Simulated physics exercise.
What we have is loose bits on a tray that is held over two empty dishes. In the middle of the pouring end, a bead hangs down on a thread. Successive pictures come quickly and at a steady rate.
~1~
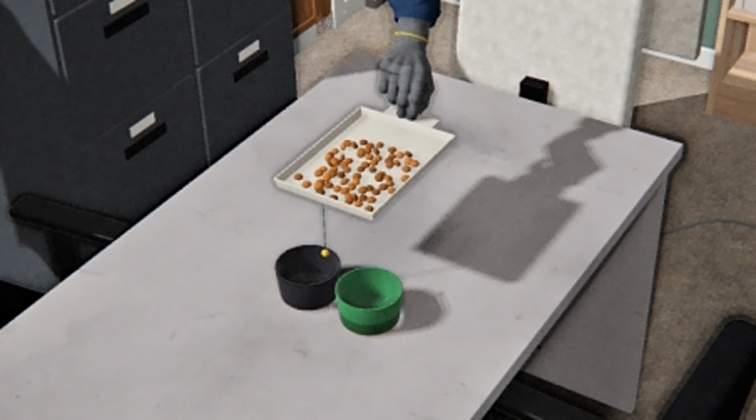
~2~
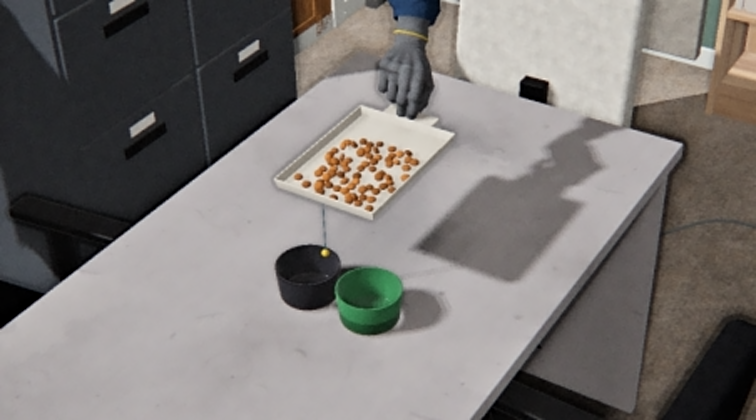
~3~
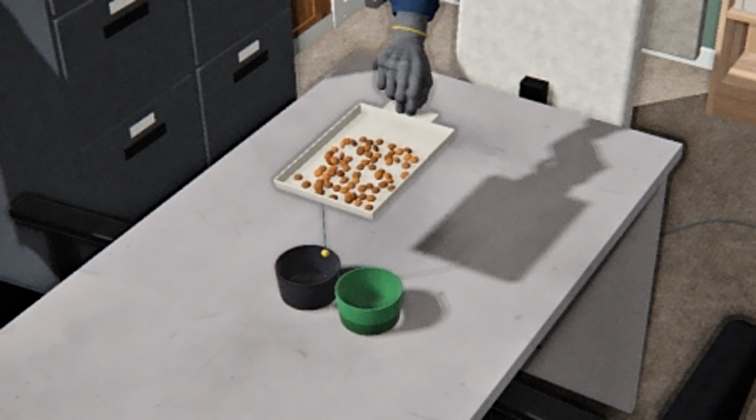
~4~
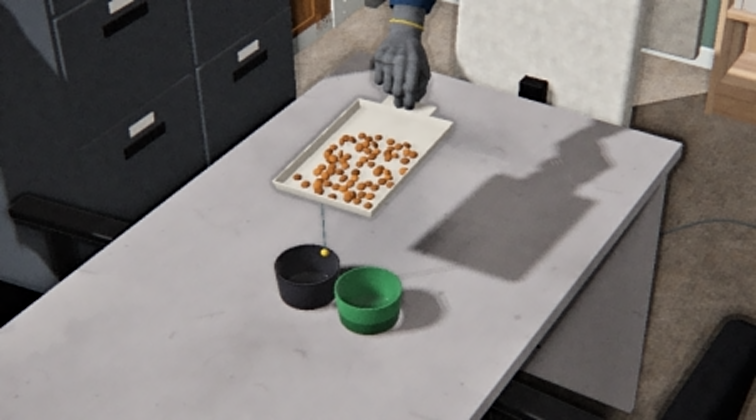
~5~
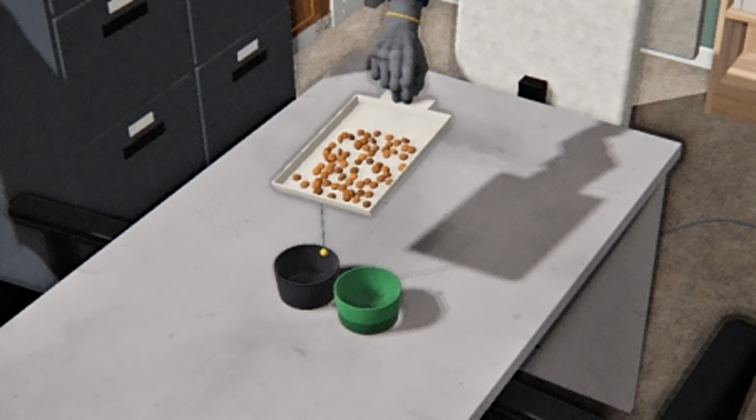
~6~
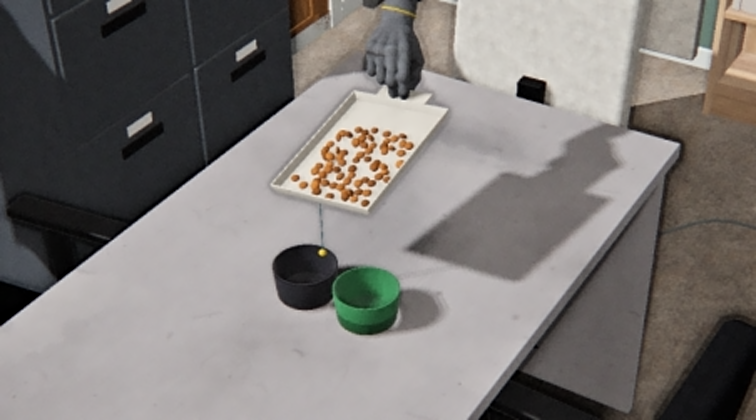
The video shows a gray hand holding a cream tray of small brown bits over a black dish and a green dish on a pale table, a yellow bead hanging below its edge, as the tray tilts slightly toward its left corner.
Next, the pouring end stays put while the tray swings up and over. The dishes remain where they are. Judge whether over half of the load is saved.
Honestly, the catch comes out below half of the load.
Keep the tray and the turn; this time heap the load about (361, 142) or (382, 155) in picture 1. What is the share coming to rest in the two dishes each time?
The first start gives 30 percent and the second 30 percent.
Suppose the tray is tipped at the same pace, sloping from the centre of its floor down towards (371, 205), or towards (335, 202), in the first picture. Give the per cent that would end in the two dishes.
90 % and 60 %.
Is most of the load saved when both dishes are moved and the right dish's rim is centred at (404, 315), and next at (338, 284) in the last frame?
One: Under half. Two: Most of it.
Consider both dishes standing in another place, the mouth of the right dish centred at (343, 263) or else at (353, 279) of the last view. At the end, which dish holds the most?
First place: The leftmost one; second place: The leftmost one.
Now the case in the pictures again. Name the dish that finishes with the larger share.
In the end, the left-side dish gets more.
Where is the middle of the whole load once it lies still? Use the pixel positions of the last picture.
The centre comes to rest close to (275, 273).
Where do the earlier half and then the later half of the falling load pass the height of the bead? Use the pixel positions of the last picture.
Points: About (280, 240), then about (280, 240).
Just after the last frame, tray tipped steeply; every one on the tray.
A moment on, tray tipped right over; roughly two thirds on the tray; about a tenth outside both; roughly a quarter in the air.
Further on, tray tipped past a quarter turn; roughly a third in the left dish; roughly two thirds outside both.
When it is over, tray tipped past a quarter turn; not one in the right dish; roughly a third in the left dish; roughly two thirds outside both.
